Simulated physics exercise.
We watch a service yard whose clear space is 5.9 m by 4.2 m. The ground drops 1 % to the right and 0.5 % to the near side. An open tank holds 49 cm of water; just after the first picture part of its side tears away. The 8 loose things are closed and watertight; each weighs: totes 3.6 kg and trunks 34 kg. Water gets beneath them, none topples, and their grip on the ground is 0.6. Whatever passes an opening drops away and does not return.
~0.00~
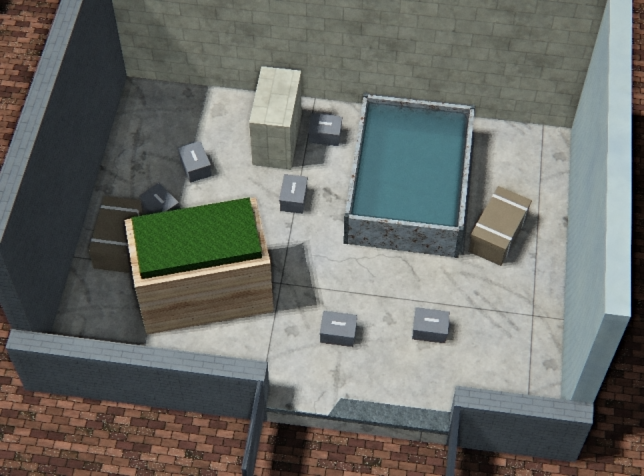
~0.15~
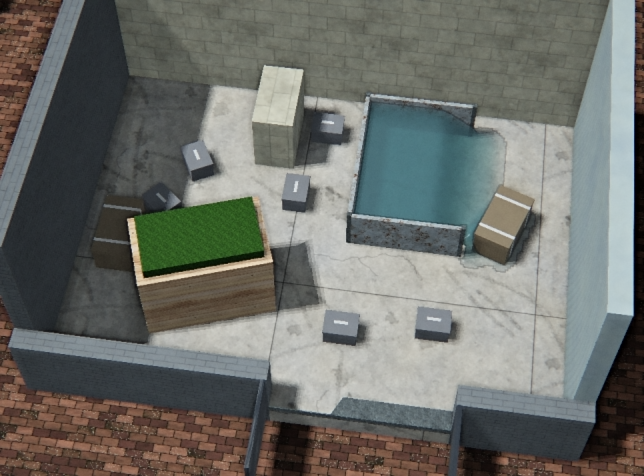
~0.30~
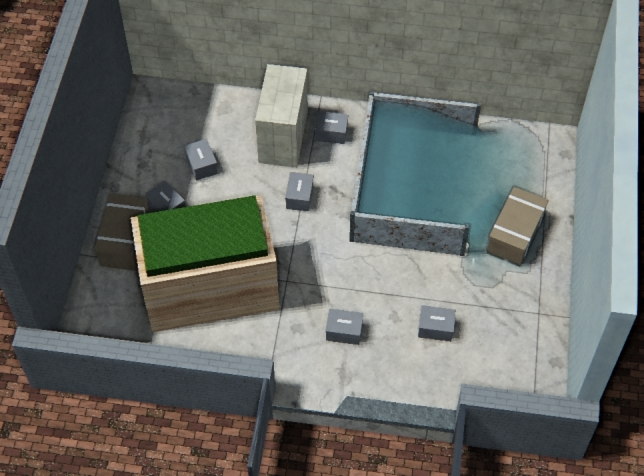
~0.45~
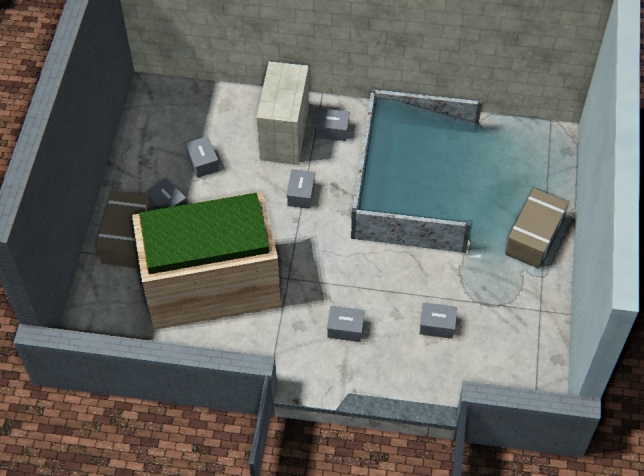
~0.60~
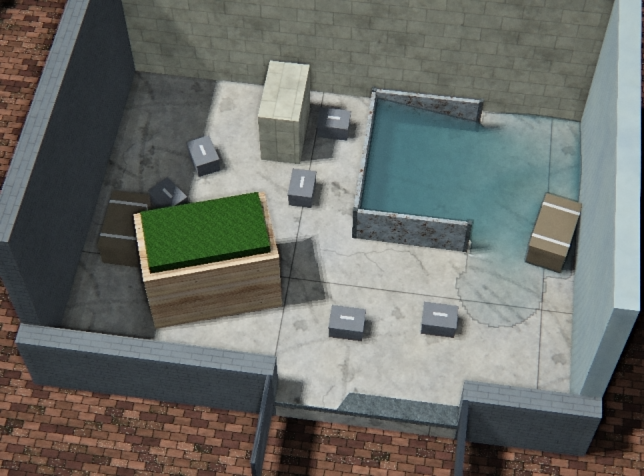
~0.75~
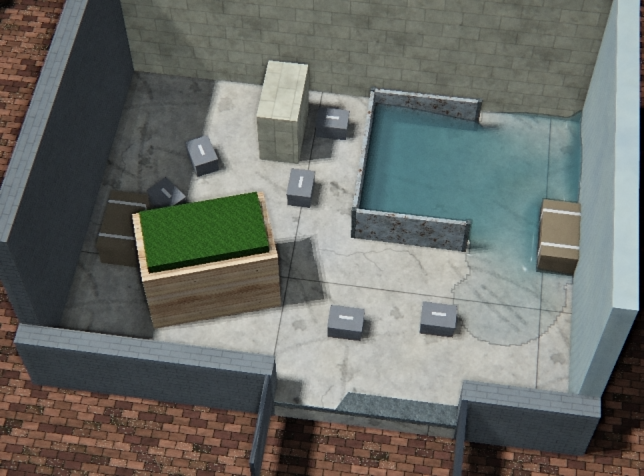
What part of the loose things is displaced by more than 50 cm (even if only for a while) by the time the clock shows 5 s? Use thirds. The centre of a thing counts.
It is from one to two thirds.
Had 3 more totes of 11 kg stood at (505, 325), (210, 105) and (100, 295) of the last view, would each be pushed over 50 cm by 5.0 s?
In turn: Over, under, short of it.
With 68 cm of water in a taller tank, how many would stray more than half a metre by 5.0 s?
Then 3.
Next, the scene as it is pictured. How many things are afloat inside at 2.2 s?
At that moment 0.
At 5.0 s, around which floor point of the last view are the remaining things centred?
At about (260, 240).
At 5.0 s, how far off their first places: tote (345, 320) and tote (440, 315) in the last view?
In that order: 60 cm, 150 cm.
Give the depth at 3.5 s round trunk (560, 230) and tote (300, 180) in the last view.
About 11 and 1 cm.
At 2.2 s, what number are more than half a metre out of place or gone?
I count 1.
After 1.1 s 1 of 8 are over 50 cm from their spots; 0 afloat.
After 2.2 s 1 of 8 are over 50 cm from their spots; 0 afloat.
After 3.5 s 2 of 8 are over 50 cm from their spots; 2 afloat.
After 5.0 s 3 of 8 are over 50 cm from their spots, and 3 have been at some point; 0 afloat.
